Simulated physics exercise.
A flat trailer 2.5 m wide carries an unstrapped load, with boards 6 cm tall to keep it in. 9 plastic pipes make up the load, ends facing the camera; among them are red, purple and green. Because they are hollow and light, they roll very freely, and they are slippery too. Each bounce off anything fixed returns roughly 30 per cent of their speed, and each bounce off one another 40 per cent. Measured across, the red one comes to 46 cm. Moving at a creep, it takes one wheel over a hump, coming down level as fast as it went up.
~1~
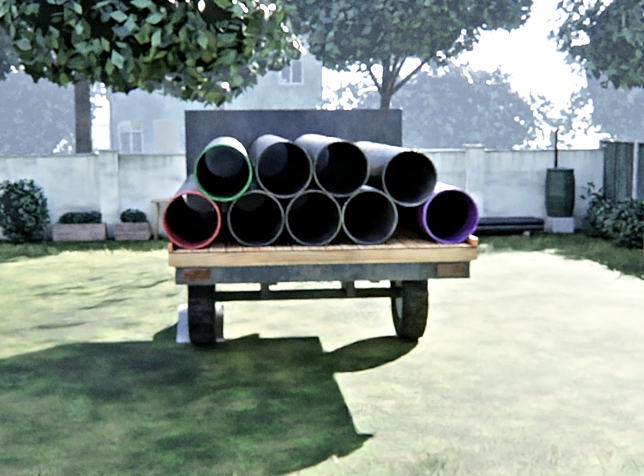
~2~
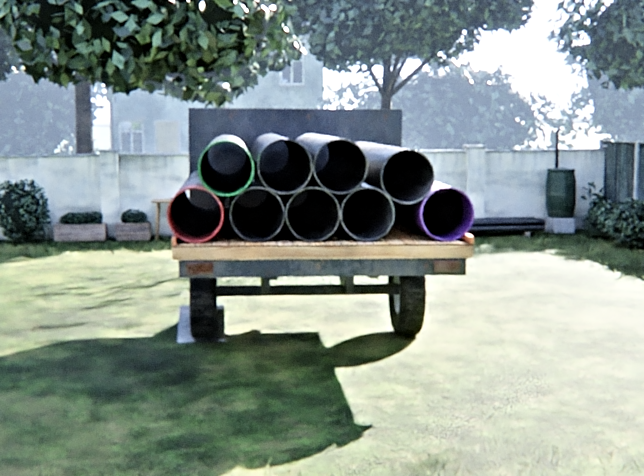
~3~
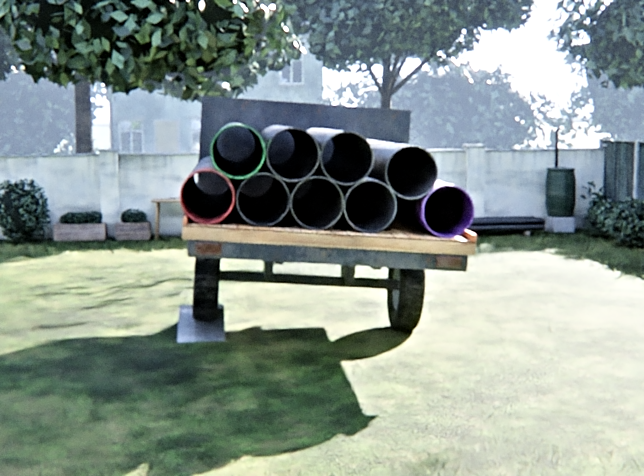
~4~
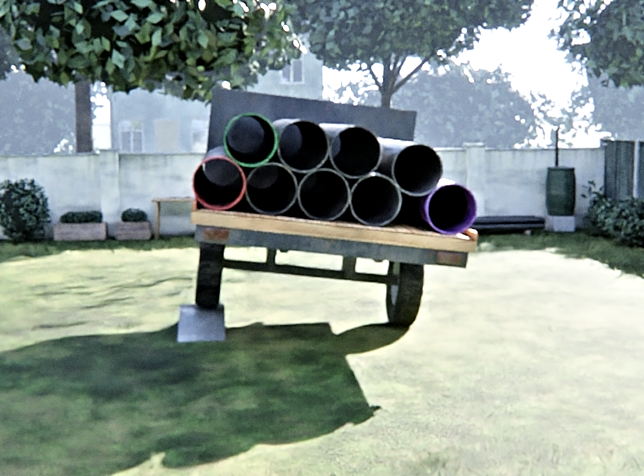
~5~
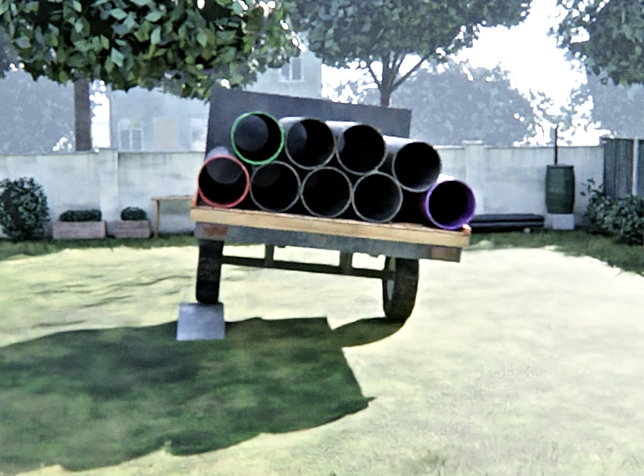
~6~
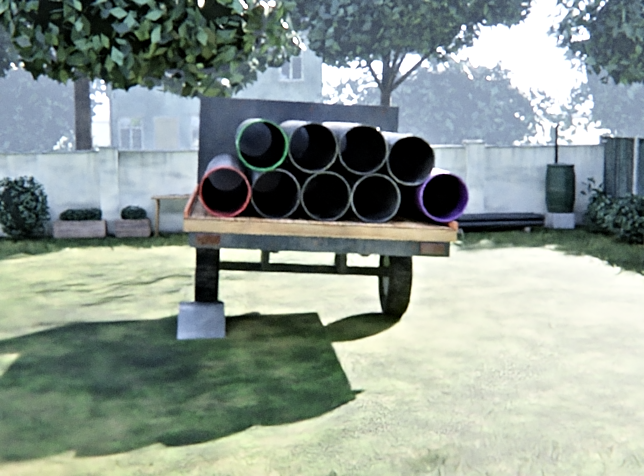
In a grassy yard, a flatbed trailer stacked with nine dark pipes crept away as its left wheel rode over a small ramp, tilting the load down to the right before it began leveling again.
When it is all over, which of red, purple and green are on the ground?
Result - the red pipe stays where it is, the purple is lost over the side, the green stays where it is.
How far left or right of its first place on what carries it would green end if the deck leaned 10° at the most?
15 cm rightwards, roughly.
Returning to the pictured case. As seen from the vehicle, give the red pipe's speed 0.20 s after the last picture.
0.1 m/s, give or take.
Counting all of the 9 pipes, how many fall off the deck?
Count of them: 1.
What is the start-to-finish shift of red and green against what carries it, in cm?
Net displacement for red is 25, for green it is 25.
Then, 0.2 s past the sixth picture, red is on the deck, 45 cm from the left edge, rolling right; purple is on the deck, 5 cm from the right edge, rolling right; green is up on others, 75 cm from the left edge, rolling left; 0 off so far.
Then, 0.3 s past the sixth picture, purple is dropping off the right side; green is up on others, 70 cm from the left edge, rolling left; as before, red; 1 off so far.
Then, 0.4 s past the sixth picture, purple is dropping off the right side; green is up on others, 65 cm from the left edge, rolling left; as before, red; 1 off so far.
Then, 0.5 s past the sixth picture, red is on the deck, 45 cm from the left edge, rolling right; purple is dropping off the right side; green is up on others, 65 cm from the left edge, rolling left; 1 off so far.
Finally (3.3 s after the last picture), red is on the deck, 45 cm from the left edge; purple is down on the right; green is up on others, 70 cm from the left edge; 1 off so far.
